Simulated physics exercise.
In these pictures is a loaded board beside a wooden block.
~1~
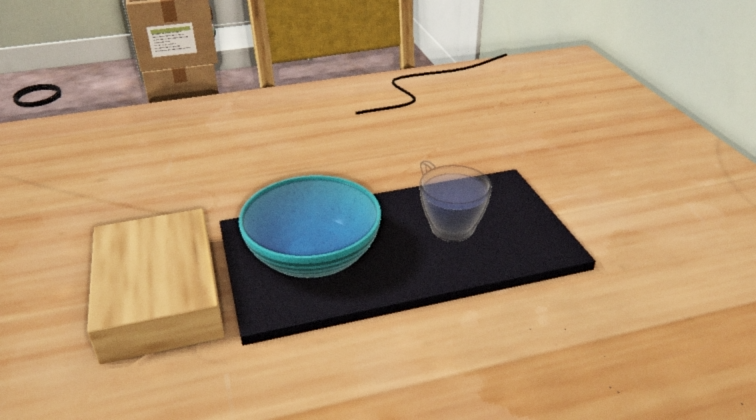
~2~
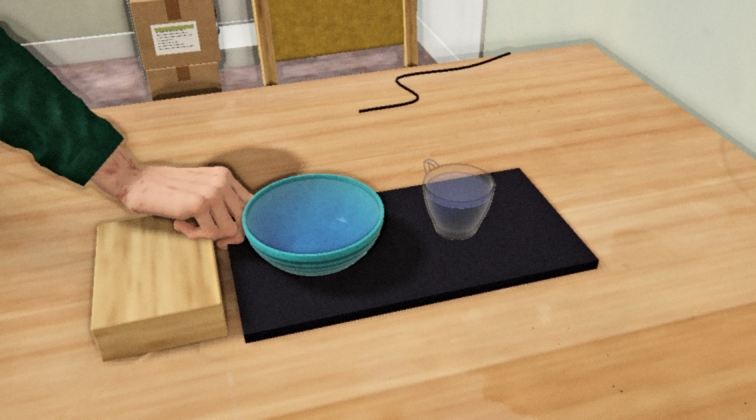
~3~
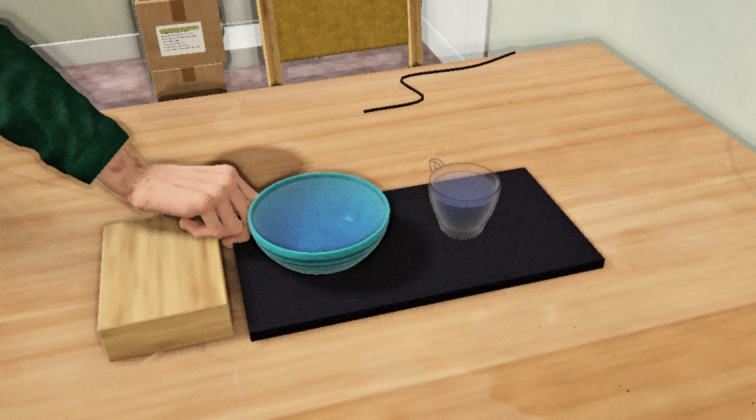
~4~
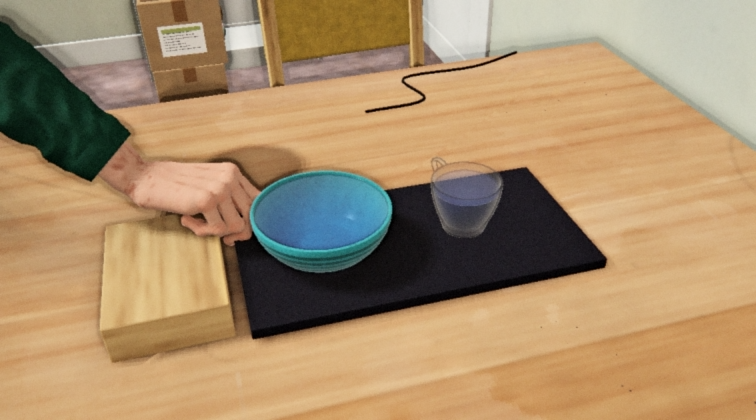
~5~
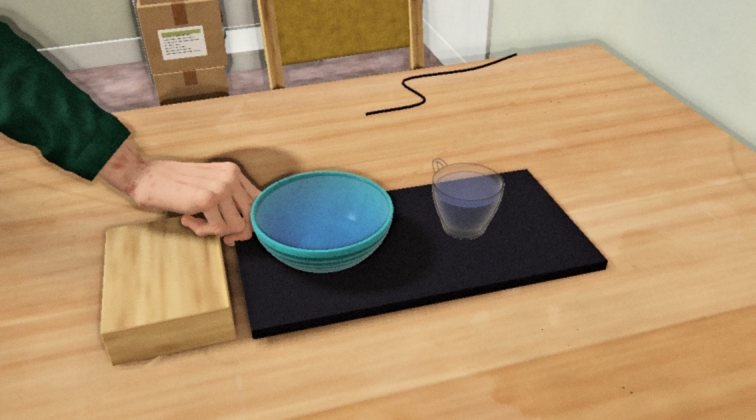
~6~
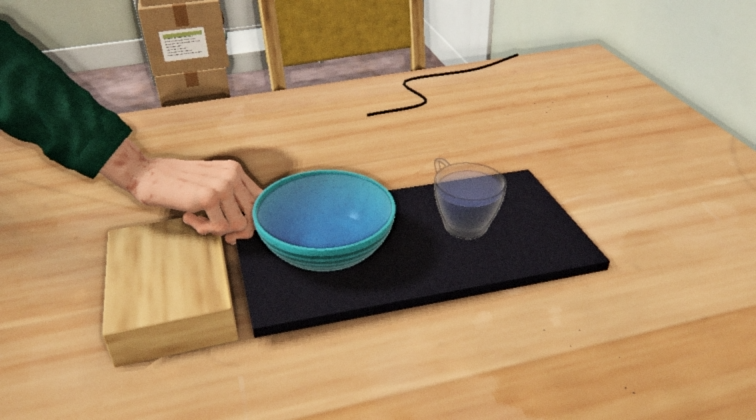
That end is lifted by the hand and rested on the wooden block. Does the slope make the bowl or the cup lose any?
In the end bowl: It will slosh over; cup: It will not slosh over.
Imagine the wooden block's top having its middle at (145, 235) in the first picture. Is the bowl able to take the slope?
Result: Splashes out.
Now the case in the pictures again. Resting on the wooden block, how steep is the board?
Tilt at rest: Approx. 8 degrees.
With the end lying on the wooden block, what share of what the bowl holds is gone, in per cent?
Around 14 per cent.
Next, the board slopes by about 5°; bowl, its rim is dry; cup, its rim is dry.
After that, the board slopes by about 9°; bowl, it has slopped over; cup, its rim is dry.
Finally, the board slopes by about 8°, resting on the wooden block; bowl, it has slopped over; cup, its rim is dry.
